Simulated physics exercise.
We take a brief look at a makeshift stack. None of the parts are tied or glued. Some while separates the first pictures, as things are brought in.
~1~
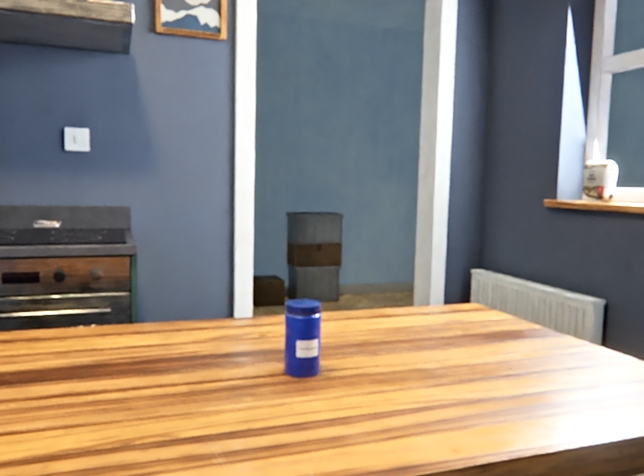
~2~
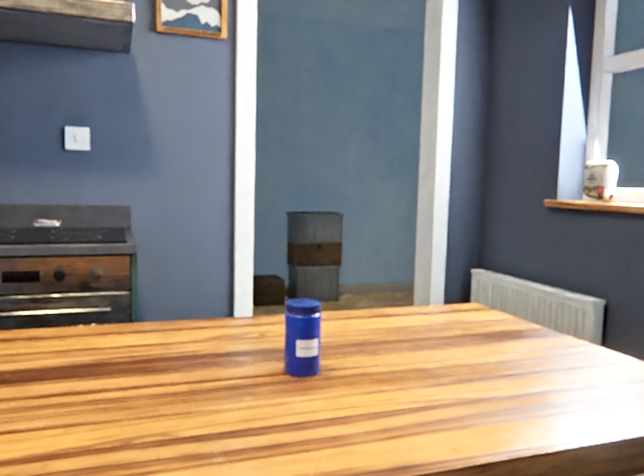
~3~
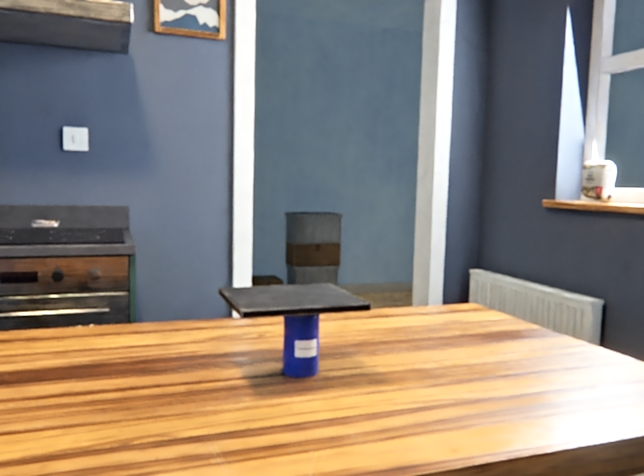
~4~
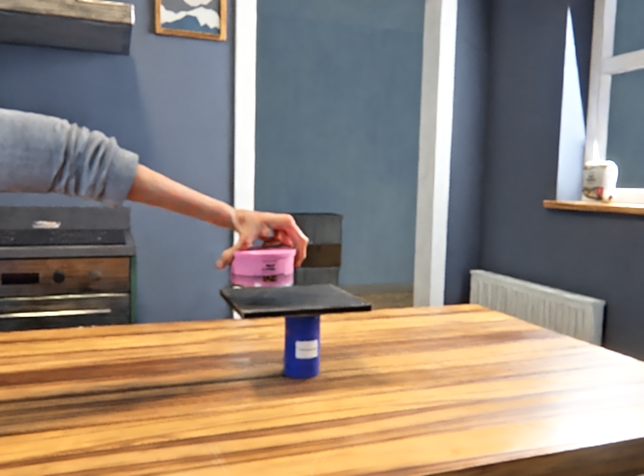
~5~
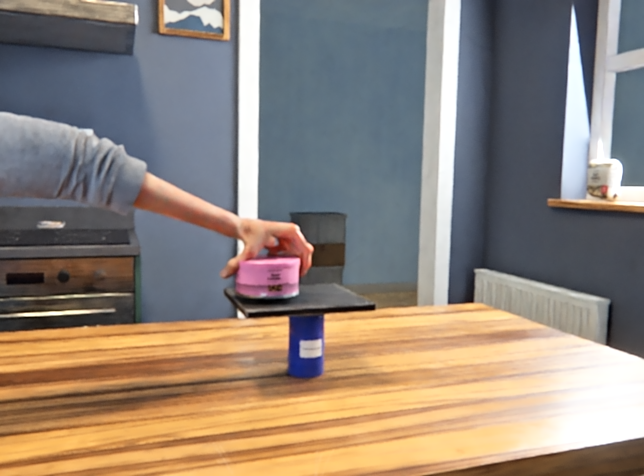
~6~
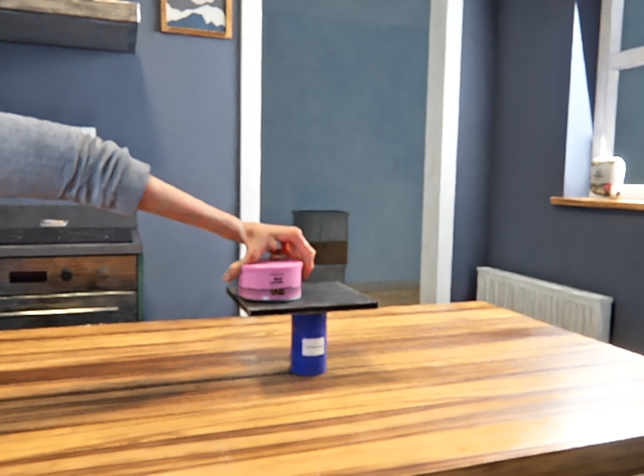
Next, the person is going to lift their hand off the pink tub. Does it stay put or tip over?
So the pile doesn't rest quietly where it is.
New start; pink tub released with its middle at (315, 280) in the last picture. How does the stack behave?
Then it keeps its balance.
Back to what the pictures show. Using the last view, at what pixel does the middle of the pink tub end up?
End position in the final view: Approximately (240, 351).
Then, 0.30 s later than the last frame, pink tub now fallen; black lid tilted by 63°.
Then, 0.40 s later than the last frame, black lid on its side.
Then, 0.50 s later than the last frame, black lid now fallen.
Then, 0.90 s later than the last frame, things are still on the move.
When it is over, fallen, black lid and pink tub; blue jar as before. End places, in pixels of the last picture, pink tub near (240, 351). The stack comes apart.
